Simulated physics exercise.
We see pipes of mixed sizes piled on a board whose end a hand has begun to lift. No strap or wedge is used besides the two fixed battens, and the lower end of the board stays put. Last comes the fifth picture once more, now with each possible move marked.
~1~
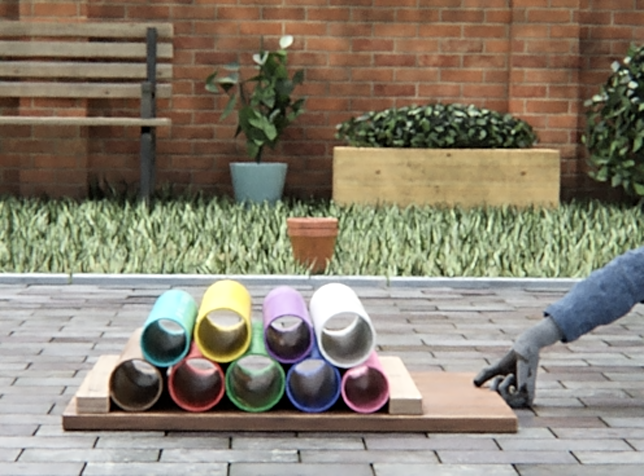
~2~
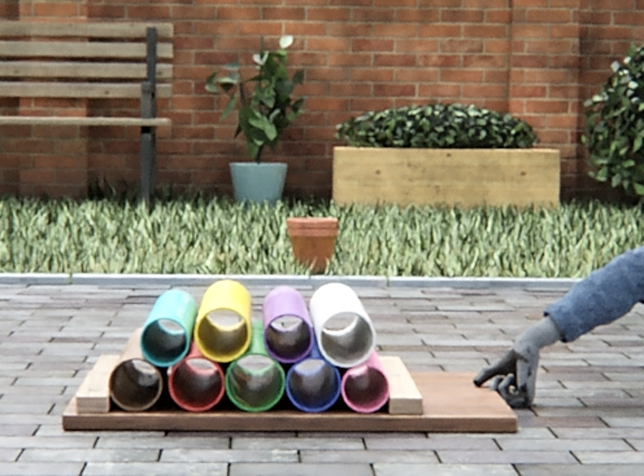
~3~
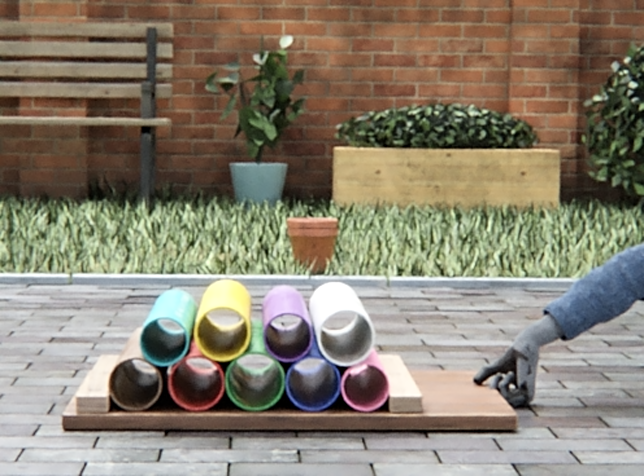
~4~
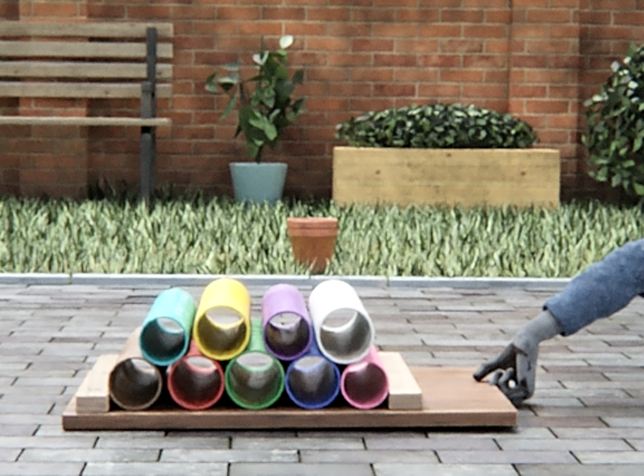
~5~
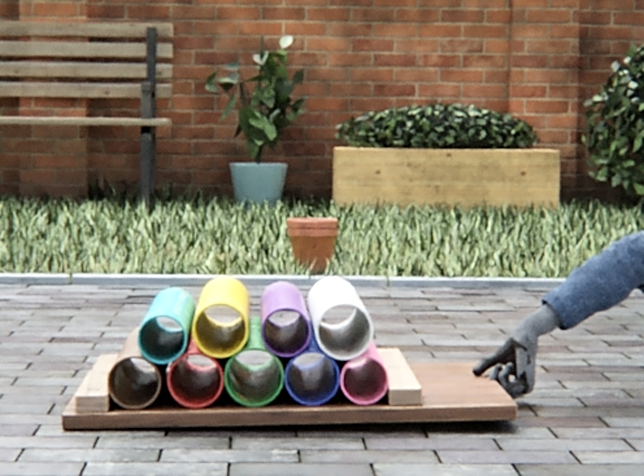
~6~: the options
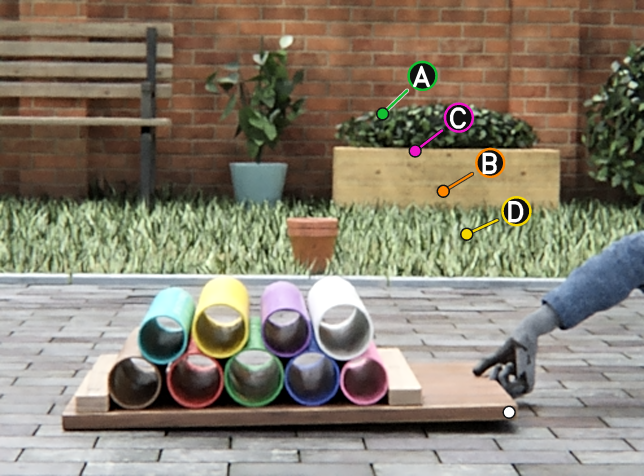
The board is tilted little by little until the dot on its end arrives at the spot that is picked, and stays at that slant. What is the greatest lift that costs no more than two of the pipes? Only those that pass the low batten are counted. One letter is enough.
The last mark within the limit is B.
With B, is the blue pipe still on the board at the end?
Yes, with B.
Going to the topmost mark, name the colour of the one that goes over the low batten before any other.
It is the turquoise one.
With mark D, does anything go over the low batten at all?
No.
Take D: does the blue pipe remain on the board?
The blue pipe: Yes.
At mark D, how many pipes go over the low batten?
The count is none.
On the marked copy, A at (382, 114); B at (443, 191); C at (415, 151); D at (467, 234); the white dot at (509, 412).
Taking B. A third of the way, board at 18°.
Two thirds of the way, board at 32°.
When it is over, board at 32°, two over the low batten (yellow, turquoise).
As for the rest, A four over the low batten (yellow, purple, white, turquoise); C four over the low batten (yellow, purple, white, turquoise); D none over the low batten.
